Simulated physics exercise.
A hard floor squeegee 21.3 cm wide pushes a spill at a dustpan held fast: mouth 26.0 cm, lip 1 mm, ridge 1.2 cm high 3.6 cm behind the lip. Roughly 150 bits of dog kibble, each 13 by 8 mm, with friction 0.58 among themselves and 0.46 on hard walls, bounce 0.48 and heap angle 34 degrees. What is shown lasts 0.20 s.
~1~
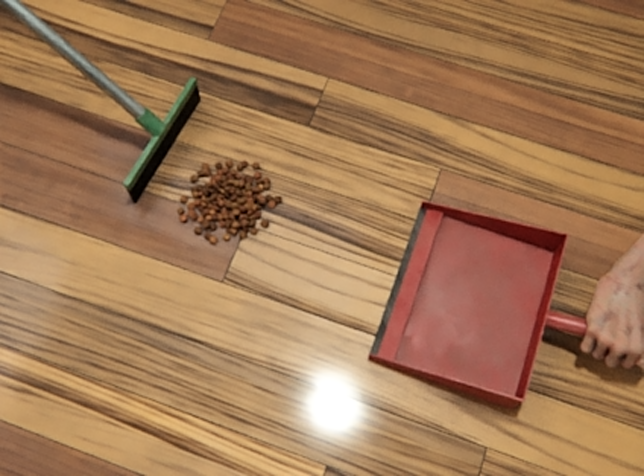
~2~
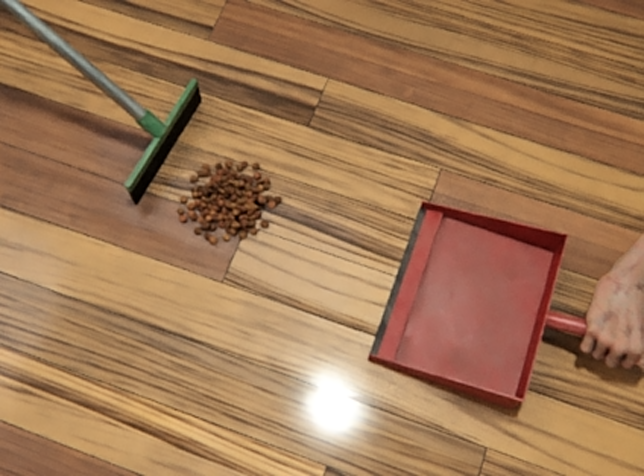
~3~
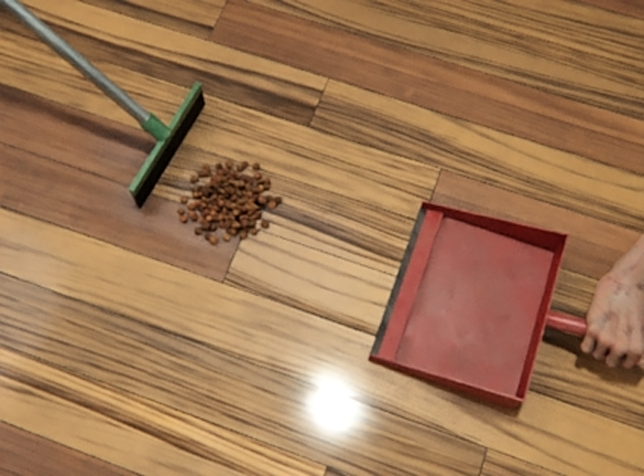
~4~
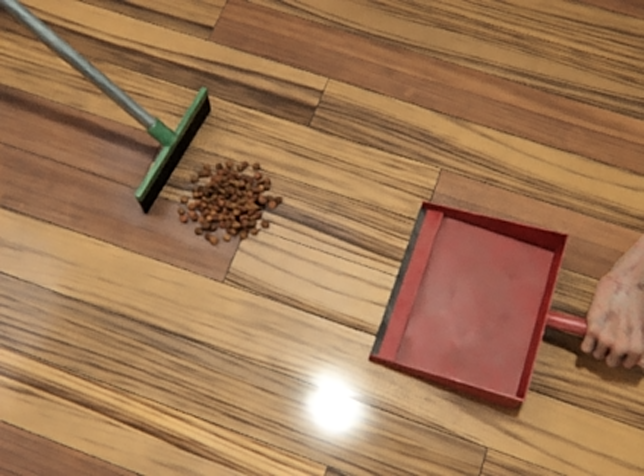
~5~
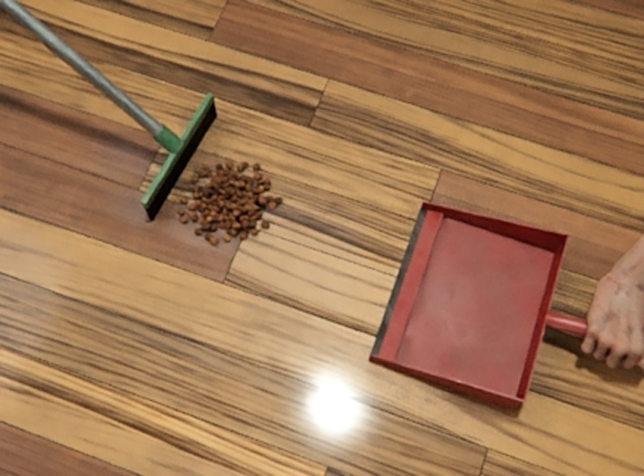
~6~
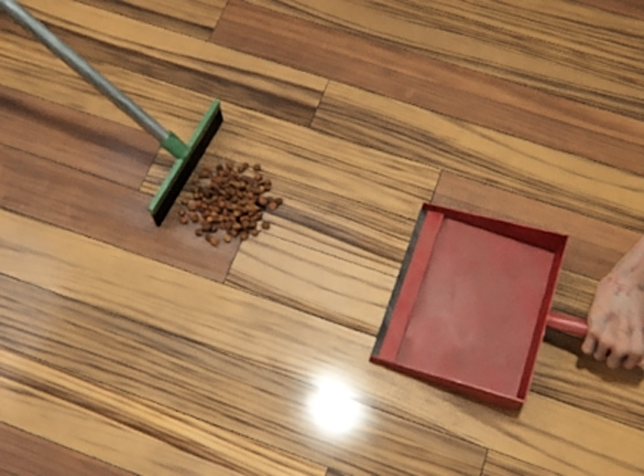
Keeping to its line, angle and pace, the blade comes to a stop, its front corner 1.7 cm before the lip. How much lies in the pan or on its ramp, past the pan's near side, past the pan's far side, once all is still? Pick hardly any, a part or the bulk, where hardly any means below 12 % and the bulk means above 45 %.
Pan: A part; near side: A part; far side: Hardly any.
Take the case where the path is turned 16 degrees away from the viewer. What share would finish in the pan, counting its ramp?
30 per cent.
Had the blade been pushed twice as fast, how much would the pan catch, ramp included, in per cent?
I'd put it at close to 30 per cent.
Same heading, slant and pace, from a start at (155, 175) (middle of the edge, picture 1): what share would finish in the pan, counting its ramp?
About 15 per cent.
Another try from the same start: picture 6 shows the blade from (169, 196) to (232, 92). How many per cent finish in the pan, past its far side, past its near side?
Per cent by place - pan 10, far side 5, near side 0.
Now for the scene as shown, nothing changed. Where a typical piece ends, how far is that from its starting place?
Somewhere around 32 centimetres.
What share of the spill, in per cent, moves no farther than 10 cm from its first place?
Close to 0 per cent of it.
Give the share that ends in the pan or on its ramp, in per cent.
I'd say close to 25 per cent.
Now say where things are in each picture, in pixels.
In the first frame, blade from (128, 186) to (194, 83), moved 0.0 cm, 0 of the pieces shifted so far; middle of the pieces at (233, 201); pan at (477, 308).
In the second frame, blade from (129, 188) to (195, 85), moved 0.3 cm, 0 of the pieces shifted so far; middle of the pieces at (233, 202).
In the third frame, blade from (133, 192) to (199, 88), moved 1.2 cm, 0 of the pieces shifted so far; middle of the pieces at (233, 202).
In the fourth frame, blade from (140, 197) to (205, 93), moved 2.6 cm, 0 of the pieces shifted so far; middle of the pieces at (233, 202).
In the fifth frame, blade from (146, 204) to (211, 99), moved 4.0 cm, 0 of the pieces shifted so far; middle of the pieces at (233, 202).
In the sixth frame, blade from (152, 211) to (217, 105), moved 5.4 cm, 0 of the pieces shifted so far; middle of the pieces at (234, 203); pan at (478, 309).
Then, 0.50 s after the last picture, middle of the blade 21 cm from the lip; 0 % over the lip, far side 0 %, near side 0 %.
Then, 0.84 s after the last picture, middle of the blade 10 cm from the lip; 0 % over the lip, far side 0 %, near side 5 %.
Then, 1.27 s after the last picture, middle of the blade 3 cm from the lip; 25 % over the lip, far side 0 %, near side 15 %.
In the end, pan 25 %, near side 15 %, far side 0 %, in front of the lip or behind the blade 55 %.
